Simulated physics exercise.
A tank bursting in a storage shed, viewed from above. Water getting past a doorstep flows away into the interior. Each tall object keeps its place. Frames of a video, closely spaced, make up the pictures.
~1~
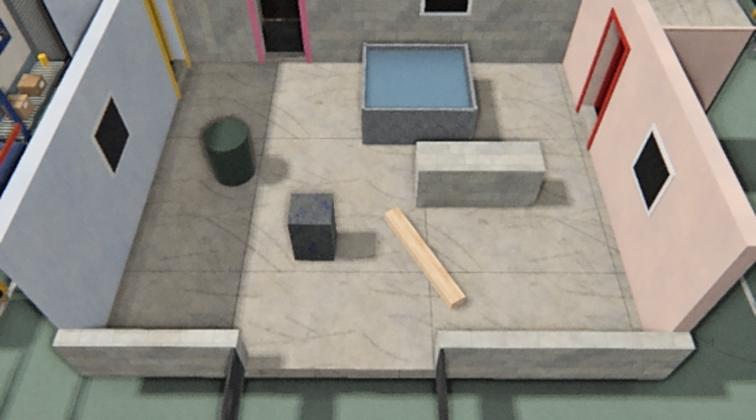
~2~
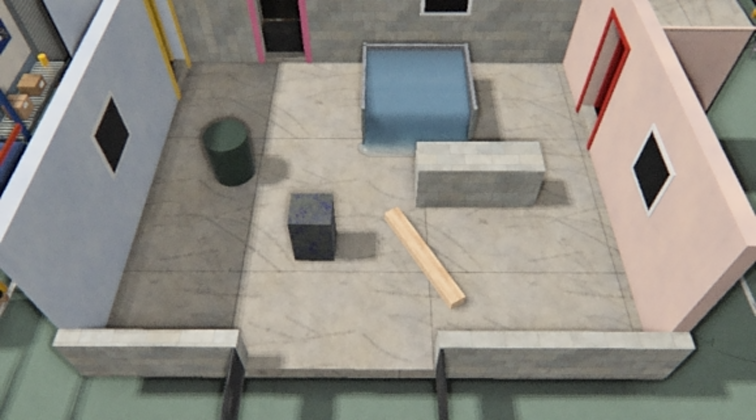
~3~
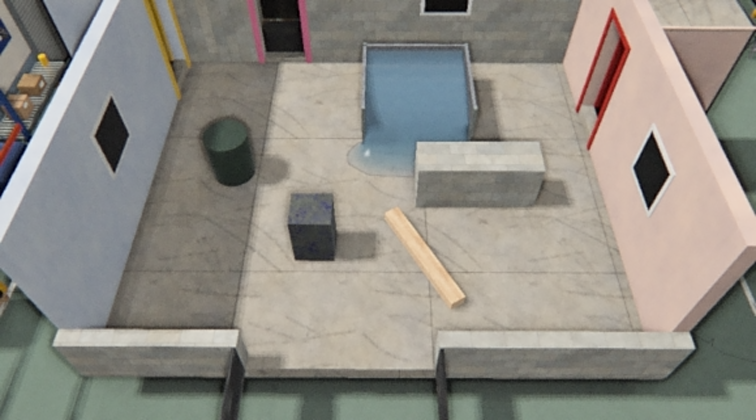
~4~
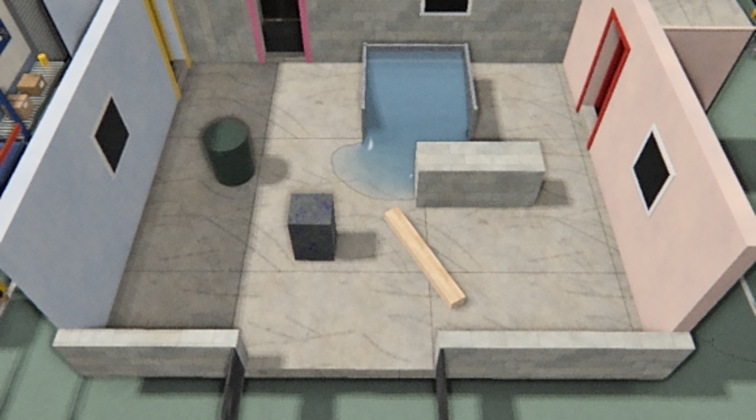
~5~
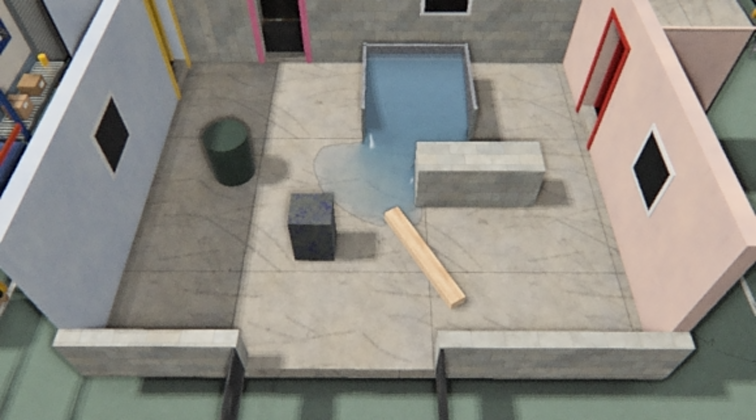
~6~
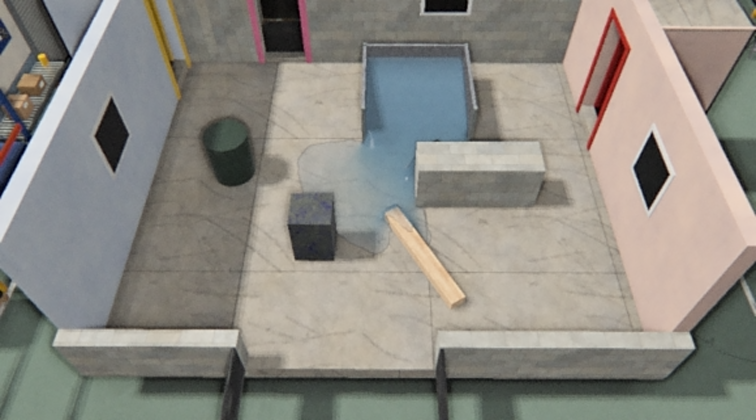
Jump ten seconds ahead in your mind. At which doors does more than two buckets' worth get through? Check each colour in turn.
The yellow door lets through two buckets or less; the pink door lets through two buckets or less; the red door lets through two buckets or less.
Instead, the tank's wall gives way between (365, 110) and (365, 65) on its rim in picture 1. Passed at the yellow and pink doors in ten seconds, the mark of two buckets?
Looking at it, the yellow door ends up above and the pink door ends up above.
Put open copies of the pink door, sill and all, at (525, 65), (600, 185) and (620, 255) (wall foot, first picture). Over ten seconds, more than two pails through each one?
In sequence: Exceeds it, exceeds it, falls short.
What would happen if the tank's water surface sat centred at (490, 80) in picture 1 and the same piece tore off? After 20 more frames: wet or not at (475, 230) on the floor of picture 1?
At that place: Dry.
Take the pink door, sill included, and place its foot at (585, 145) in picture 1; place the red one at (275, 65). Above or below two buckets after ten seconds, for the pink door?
The answer is that pink tops the limit.
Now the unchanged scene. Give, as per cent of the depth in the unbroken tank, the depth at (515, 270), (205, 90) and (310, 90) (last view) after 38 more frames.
Respectively 6, 2 and 2 per cent.
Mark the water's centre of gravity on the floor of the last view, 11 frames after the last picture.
Centre point: Around (421, 169).
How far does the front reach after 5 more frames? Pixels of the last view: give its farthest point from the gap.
Pixel estimate: (309, 353).
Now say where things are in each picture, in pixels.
The first frame shows still water in the water tank at (417, 79).
In the second frame, the front is at (361, 145), out from the gap at (417, 133).
In the third frame, water pours out at (417, 134) and has run to (354, 161).
In the fourth frame, water pours out at (417, 135) and has run to (340, 174).
In the fifth frame, the front is at (376, 221), out from the gap at (417, 135).
In the sixth frame, water pours out at (417, 135) and has run to (368, 247).
A moment on, water covers 25 % of the floor; the yellow door not reached, the pink door not reached, the red door wet at the sill, nothing in.
Next, water covers 45 % of the floor; the yellow door not reached, the pink door not reached, the red door under two buckets in.
Then, water covers 60 % of the floor; the yellow door not reached, the pink door not reached, the red door under two buckets in.
Later, water covers 90 % of the floor; the yellow door wet at the sill, nothing in, the pink door wet at the sill, nothing in, the red door under two buckets in.
In the end, water covers 95 % of the floor; the yellow door wet at the sill, nothing in, the pink door wet at the sill, nothing in, the red door under two buckets in.
